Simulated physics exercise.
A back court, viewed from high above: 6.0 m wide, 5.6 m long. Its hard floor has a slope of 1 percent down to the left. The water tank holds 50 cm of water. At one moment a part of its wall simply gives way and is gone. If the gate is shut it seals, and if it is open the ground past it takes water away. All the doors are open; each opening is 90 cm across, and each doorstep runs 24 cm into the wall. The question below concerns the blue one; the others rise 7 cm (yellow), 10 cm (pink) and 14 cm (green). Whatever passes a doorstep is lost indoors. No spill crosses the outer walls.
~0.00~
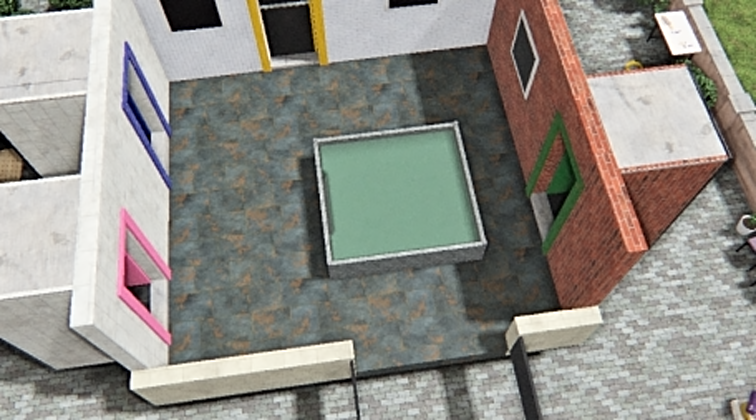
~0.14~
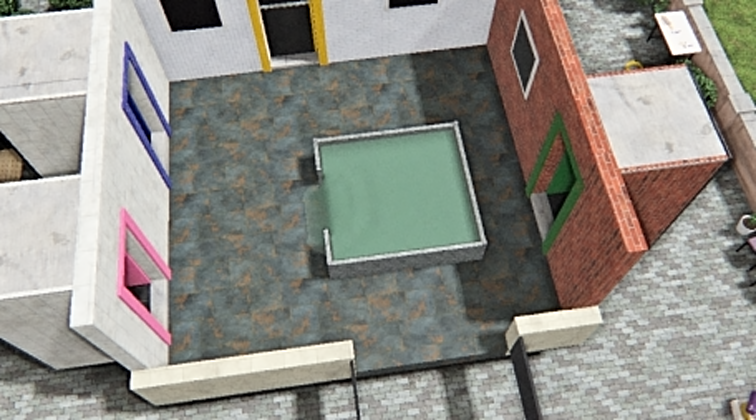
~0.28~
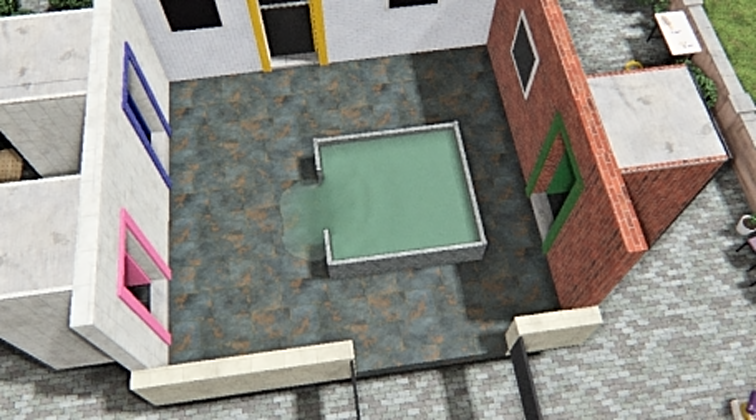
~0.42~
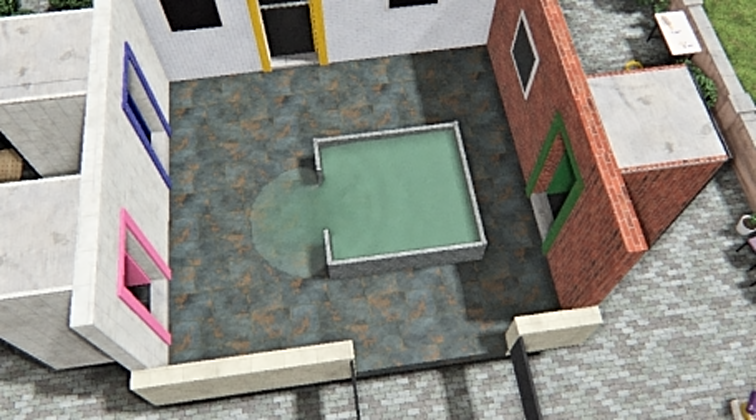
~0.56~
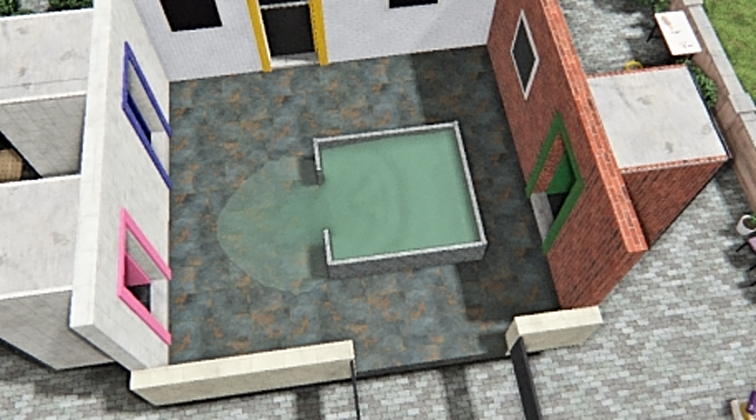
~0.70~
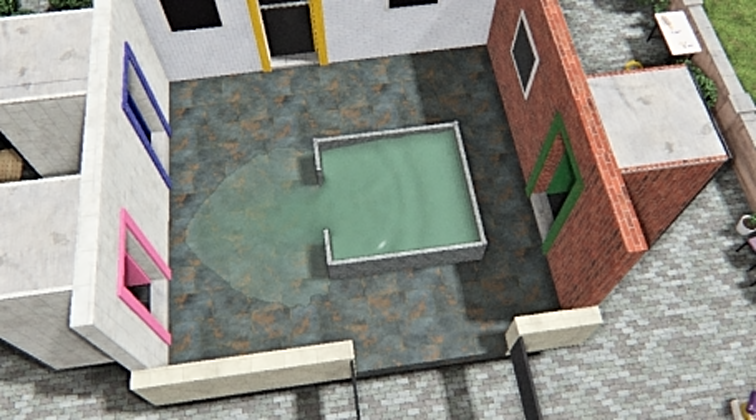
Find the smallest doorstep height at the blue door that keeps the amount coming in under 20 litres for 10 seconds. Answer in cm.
The smallest height is roughly 13.5 cm.
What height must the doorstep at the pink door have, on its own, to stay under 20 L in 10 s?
At pink, about 17 cm.
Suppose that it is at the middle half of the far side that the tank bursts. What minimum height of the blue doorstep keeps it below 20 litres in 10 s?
Some 8.0 centimetres.
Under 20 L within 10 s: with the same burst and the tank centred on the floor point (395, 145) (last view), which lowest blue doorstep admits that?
Minimum: Approx. 21 cm.
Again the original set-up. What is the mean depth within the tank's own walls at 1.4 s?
Averaged depth comes out at about 38 cm.
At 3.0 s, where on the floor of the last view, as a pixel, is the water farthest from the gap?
At about (170, 82).
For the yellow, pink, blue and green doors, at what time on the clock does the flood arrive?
Front arrival: Yellow 3.2 seconds, pink 1.2 seconds, blue 1.4 seconds, green 6.0 seconds.
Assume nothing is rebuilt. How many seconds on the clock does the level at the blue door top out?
Near 2.0 seconds.
After 1.4 s water covers 25 % of the floor, deepest (28 cm) near (312, 220); 7 cm at the blue door, 0 litres in over its 22 cm doorstep.
After 3.0 s water covers 35 % of the floor, deepest (29 cm) near (169, 382); 18 cm at the blue door, 0 litres in over its 22 cm doorstep.
After 10.0 s water covers 95 % of the floor, deepest (12 cm) near (169, 382); 9 cm at the blue door, 0 litres in over its 22 cm doorstep.
At the blue door as built, the water arrived by 1.4 s and peaked near 19 cm at 2.0 s.
Run again over the same 10 s with other heights there, 26 litres in over 12.5 cm, 14 litres over 14.5 cm. The limit of 20 litres is kept from about 13.5 cm up.
